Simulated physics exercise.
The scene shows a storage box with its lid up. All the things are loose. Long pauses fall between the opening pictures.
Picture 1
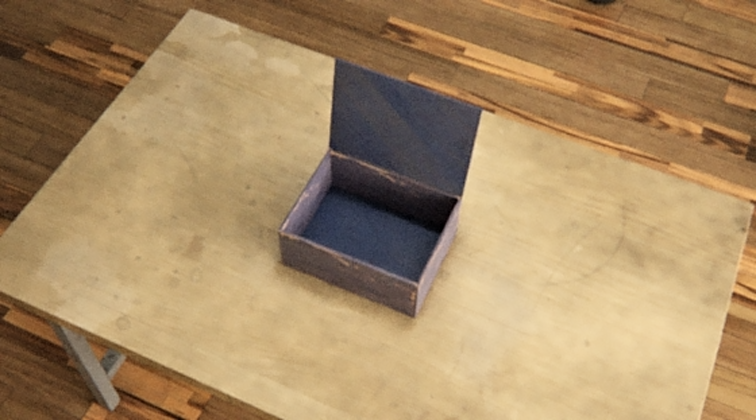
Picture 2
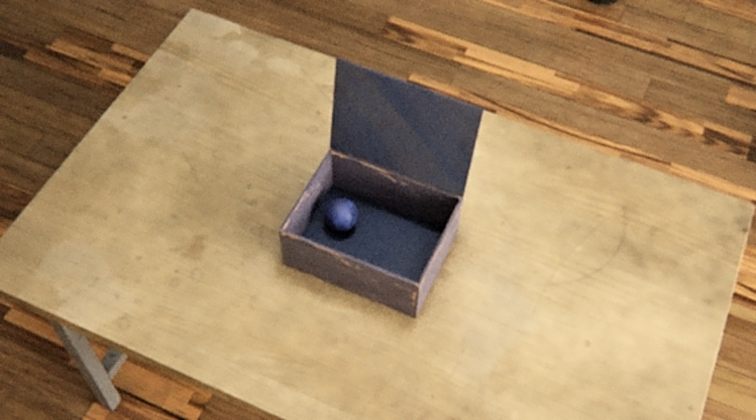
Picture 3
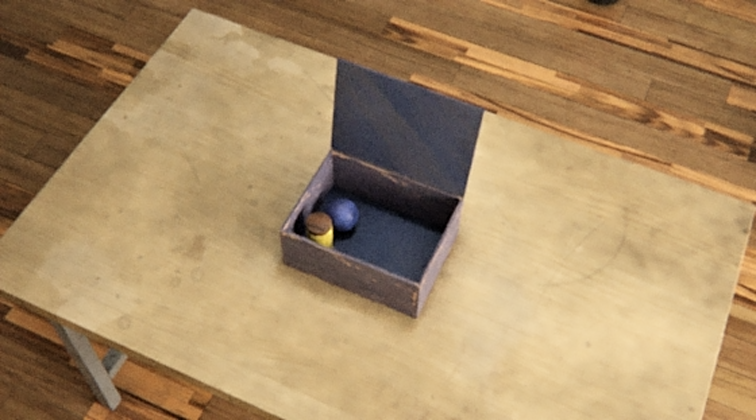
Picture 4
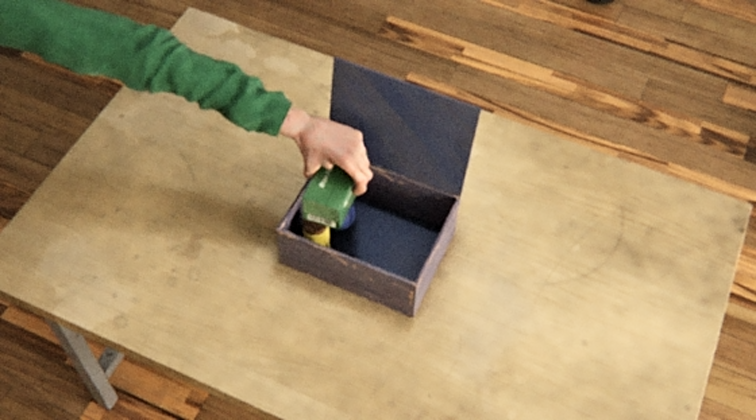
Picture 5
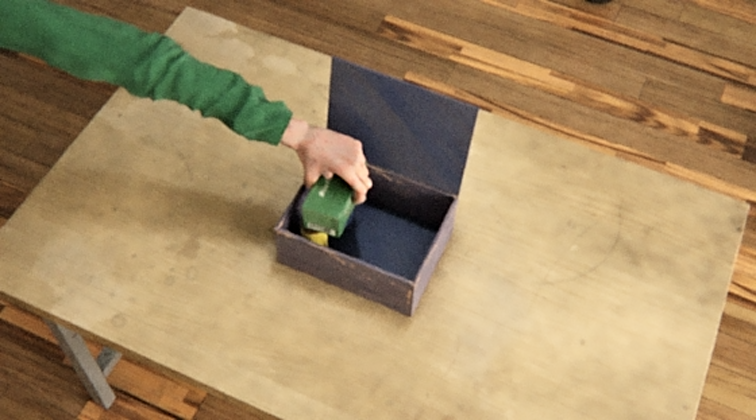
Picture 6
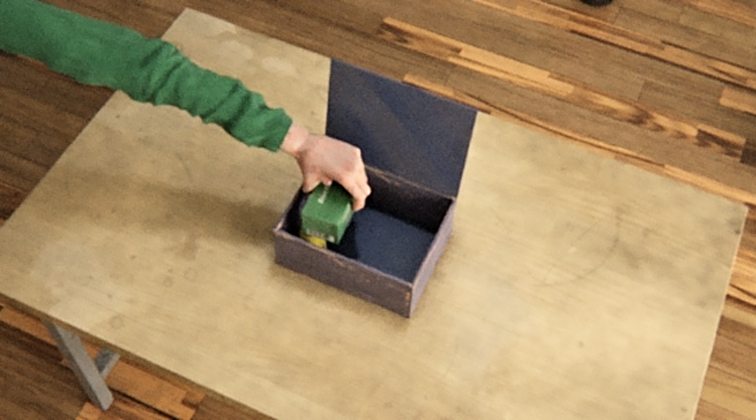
A hand in a green sleeve, a green carton, a blue ball and a small yellow item with a brown top are the things that come into an open, dark storage box, seen from above on a pale tabletop over a striped wooden floor. The ball appears at the box's left side, then the yellow item in front of it. Reaching from the left, the hand lowers the carton slightly among them, while the view barely shifts.
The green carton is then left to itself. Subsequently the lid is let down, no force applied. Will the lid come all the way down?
Basically the lid makes it down.
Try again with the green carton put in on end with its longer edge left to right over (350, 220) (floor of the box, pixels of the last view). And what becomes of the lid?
Then the lid does shut, as it turns out.
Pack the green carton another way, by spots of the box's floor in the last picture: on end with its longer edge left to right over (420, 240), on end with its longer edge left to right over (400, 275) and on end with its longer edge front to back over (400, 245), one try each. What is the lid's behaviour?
Okay, so first it doesn't close, then it doesn't close, and last it doesn't close.
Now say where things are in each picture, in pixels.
The last thing is not in view yet, in the first frame.
The last thing is not in view yet; blue ball (341, 215), in the second frame.
The last thing is not in view yet; blue ball (342, 215), in the third frame.
Still above its spot; green carton (336, 185), in the fourth frame.
Still above its spot; green carton (335, 194), in the fifth frame.
In place under the hand; green carton (334, 201), in the sixth frame.
Then, 0.90 s on from there, lid starting down; green carton upside down near (387, 233); blue ball shifted a little.
Then, 1.70 s on from there, lid 49° above the rim; green carton upside down near (402, 243).
In the end, lid shut; toppled in the box, green carton; the other 2 unmoved. At the end, from the last picture's camera, green carton near (402, 243).
